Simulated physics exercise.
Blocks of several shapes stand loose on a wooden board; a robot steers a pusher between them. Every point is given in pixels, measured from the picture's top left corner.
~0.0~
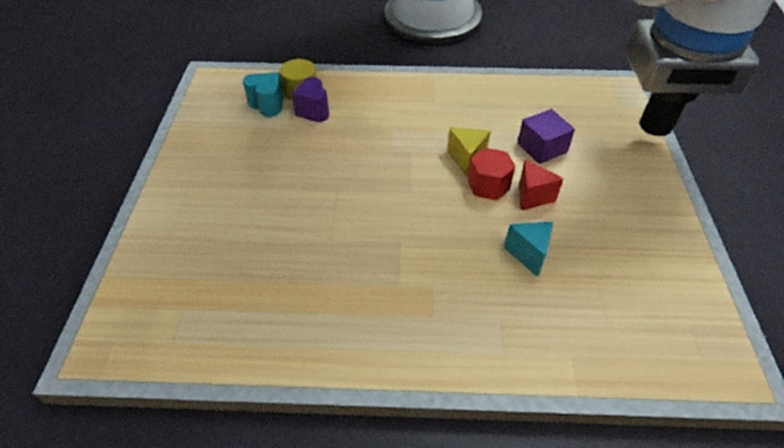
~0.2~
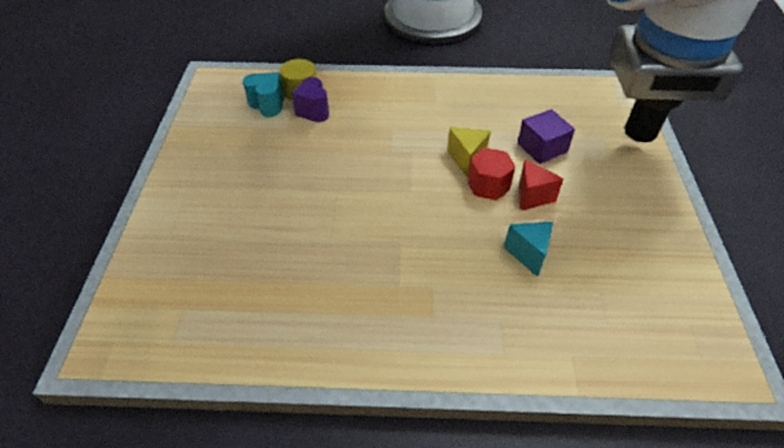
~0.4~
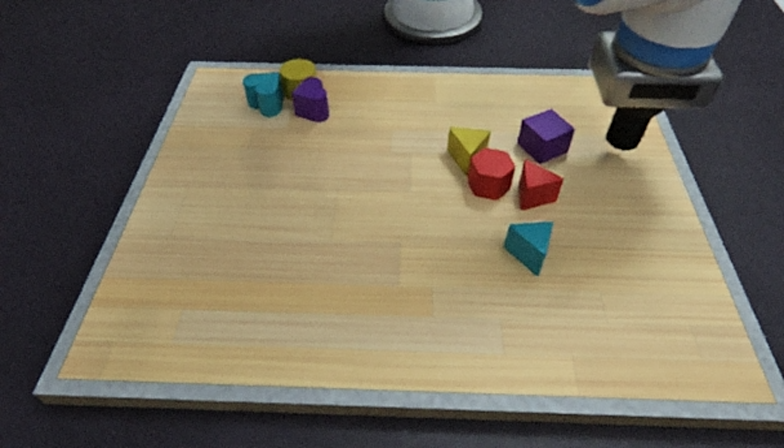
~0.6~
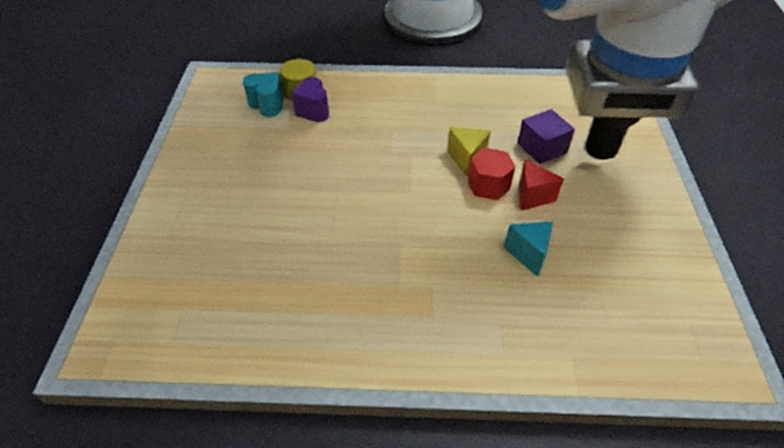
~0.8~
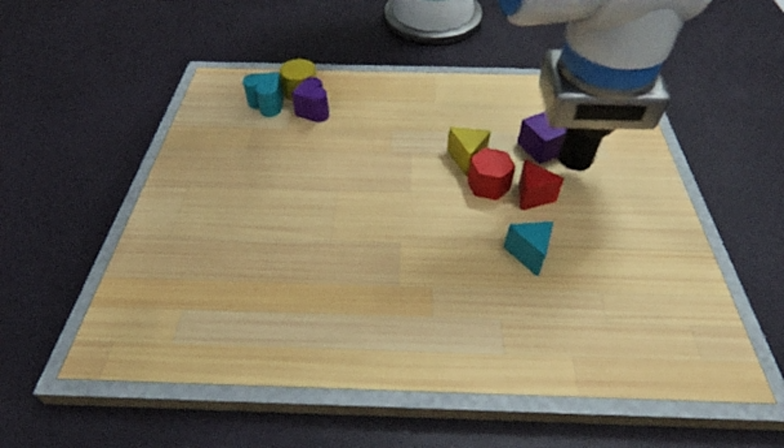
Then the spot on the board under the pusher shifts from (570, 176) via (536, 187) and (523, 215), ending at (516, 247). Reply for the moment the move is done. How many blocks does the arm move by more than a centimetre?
My answer is two.
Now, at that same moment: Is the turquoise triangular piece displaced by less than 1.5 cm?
No - that is not the case.
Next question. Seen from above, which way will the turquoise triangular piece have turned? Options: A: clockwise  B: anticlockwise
B: Anticlockwise.
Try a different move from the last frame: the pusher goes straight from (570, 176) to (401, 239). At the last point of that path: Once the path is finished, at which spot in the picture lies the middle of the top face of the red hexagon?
Most likely (456, 165).
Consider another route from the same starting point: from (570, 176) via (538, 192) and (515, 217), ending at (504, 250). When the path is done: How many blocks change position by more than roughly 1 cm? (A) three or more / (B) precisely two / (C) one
My pick is B.
The first path, step by step. One third of the way, pusher at (540, 172); red triangular piece at (528, 182).
Two thirds of the way, pusher at (527, 200); red triangular piece at (513, 211).
At the end, pusher at (520, 232); red hexagon in place; turquoise triangular piece at (538, 252), turned 30° anticlockwise; red triangular piece at (495, 237), turned 15° clockwise.
